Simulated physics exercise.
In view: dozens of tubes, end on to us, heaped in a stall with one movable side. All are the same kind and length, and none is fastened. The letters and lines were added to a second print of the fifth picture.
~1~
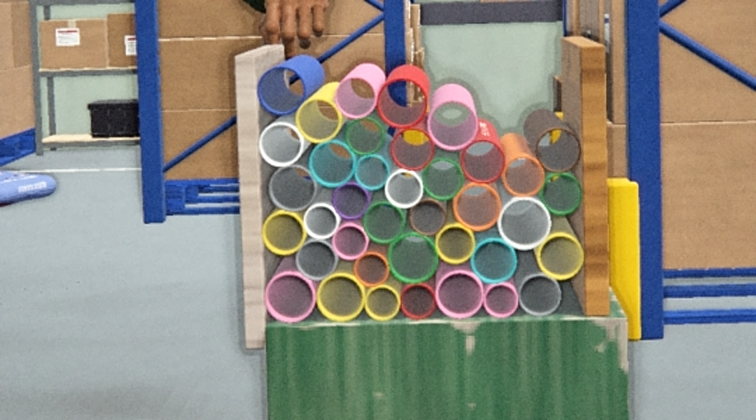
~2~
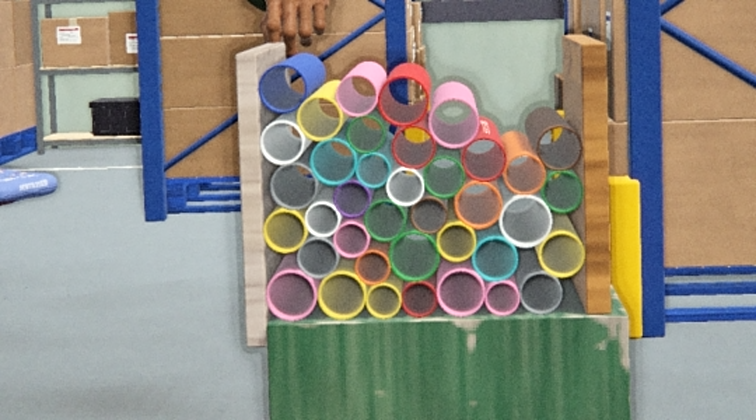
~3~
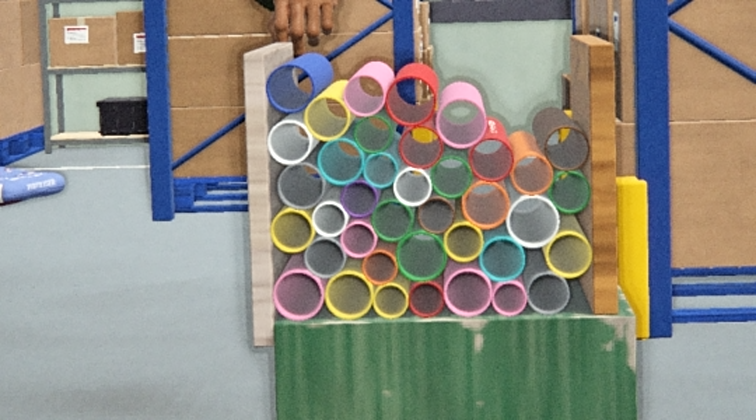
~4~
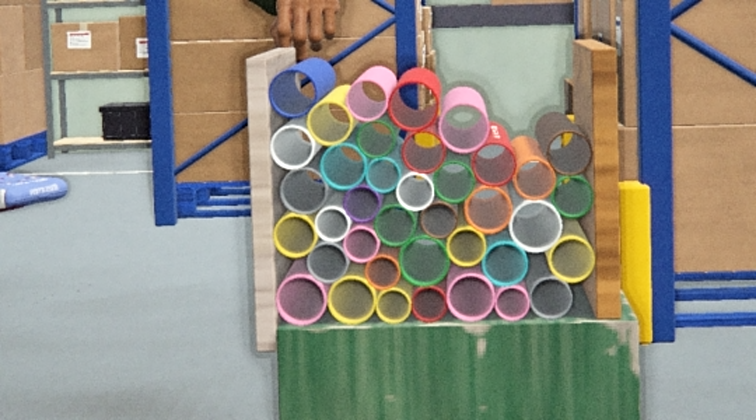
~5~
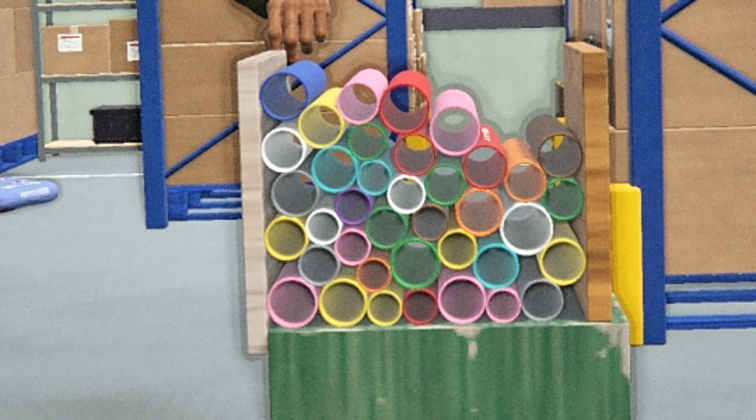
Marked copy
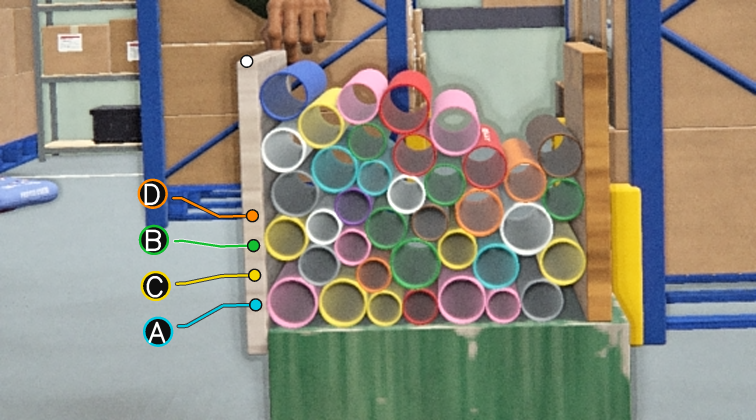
A heap of colourful tubes sat stacked between two upright boards above a green base, with a hand hanging still behind the upper left; the view shifted slightly, but the pile itself did not visibly move.
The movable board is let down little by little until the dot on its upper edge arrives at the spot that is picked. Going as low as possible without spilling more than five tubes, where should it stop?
Stop at D.
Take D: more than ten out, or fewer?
It loses fewer than ten.
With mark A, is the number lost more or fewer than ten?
It loses more than ten.
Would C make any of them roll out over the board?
At C: Yes.
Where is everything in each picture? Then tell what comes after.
In the first picture, a grey tube (293, 188); a white tube (524, 223); a green tube (442, 179).
In the second picture, a green tube (444, 177); an orange tube (525, 174).
In the third picture, a pink tube (364, 95); side board (277, 181).
In the fourth picture, a pink tube (301, 300); a pink tube (512, 303).
In the fifth picture, a green tube (415, 264); a grey tube (295, 194); a white tube (526, 229).
On the marked copy, A at (256, 305); B at (254, 246); C at (255, 275); D at (253, 216); the white dot at (247, 61).
Taking D. A third of the way, top of the board (260, 130).
Two thirds of the way, top of the board (263, 210).
When it is over, top of the board (263, 215), three out over the board.
As for the rest, A more than five out over the board; B six out over the board; C more than five out over the board.
